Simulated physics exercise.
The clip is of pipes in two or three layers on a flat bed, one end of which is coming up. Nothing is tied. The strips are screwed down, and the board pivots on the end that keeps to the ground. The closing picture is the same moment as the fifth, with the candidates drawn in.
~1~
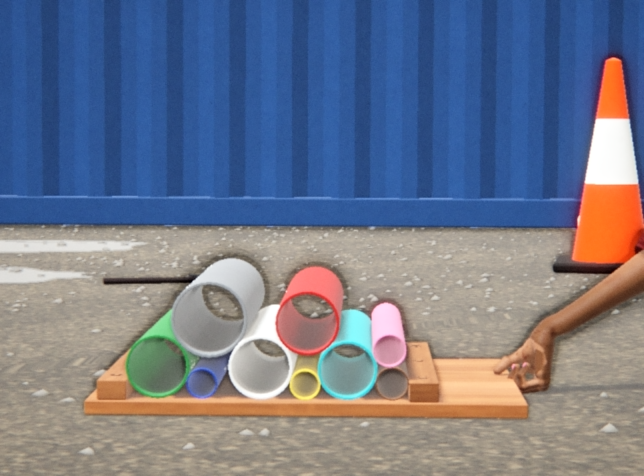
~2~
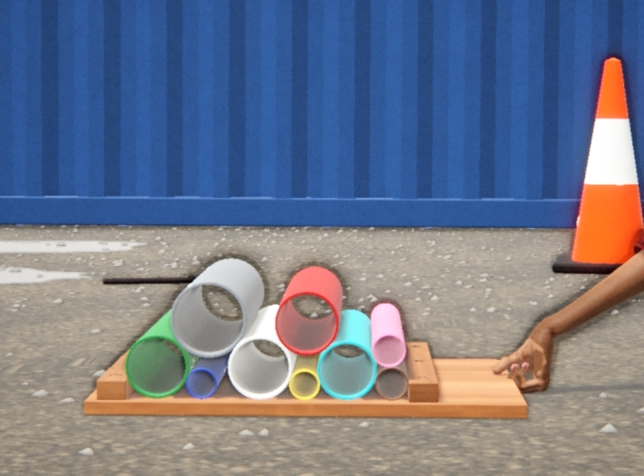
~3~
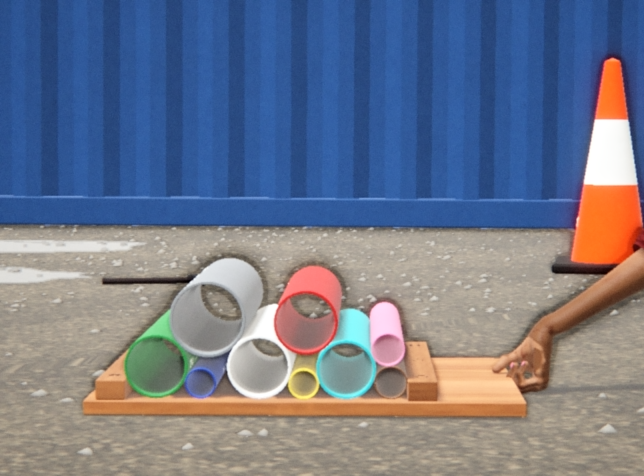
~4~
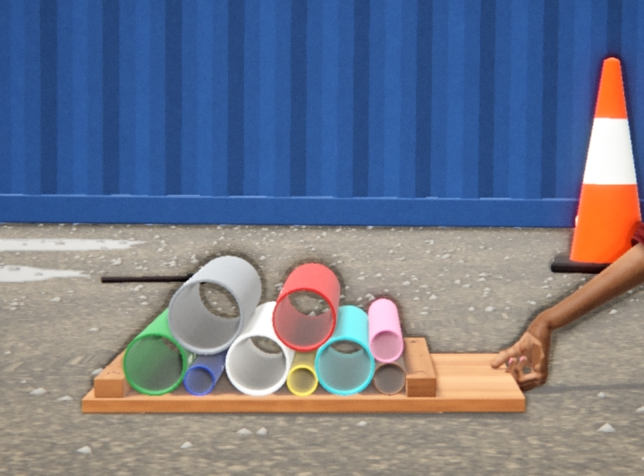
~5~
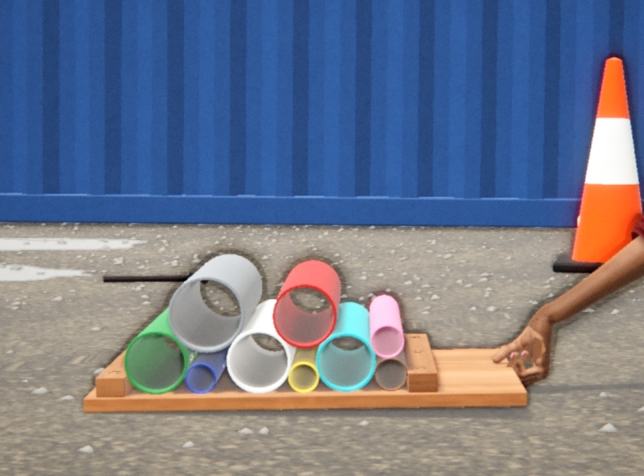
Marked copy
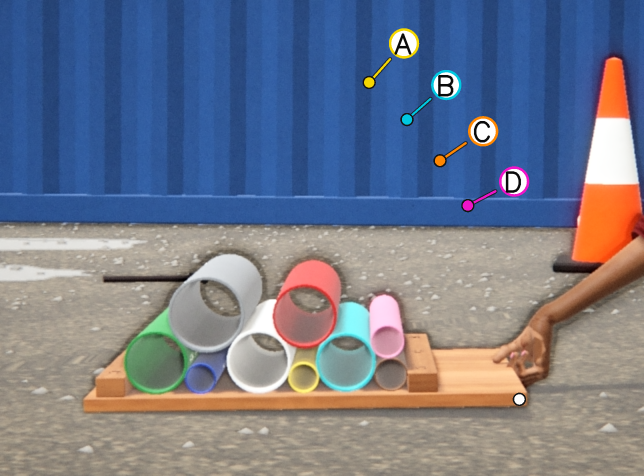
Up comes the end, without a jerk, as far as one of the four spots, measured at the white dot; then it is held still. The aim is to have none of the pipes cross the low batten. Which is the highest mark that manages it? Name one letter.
The highest mark that will do is C.
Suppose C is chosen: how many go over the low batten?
At C the number is none.
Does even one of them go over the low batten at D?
No.
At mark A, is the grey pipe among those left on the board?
No, with A.
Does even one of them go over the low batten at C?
At C: No.
On the copy, A at (369, 82); B at (407, 119); C at (440, 160); D at (468, 206); the white dot at (519, 399).
On C. First, board at 19°.
Then, board at 35°.
Finally, board at 35°, none over the low batten.
By contrast, A six over the low batten; B six over the low batten; D none over the low batten.
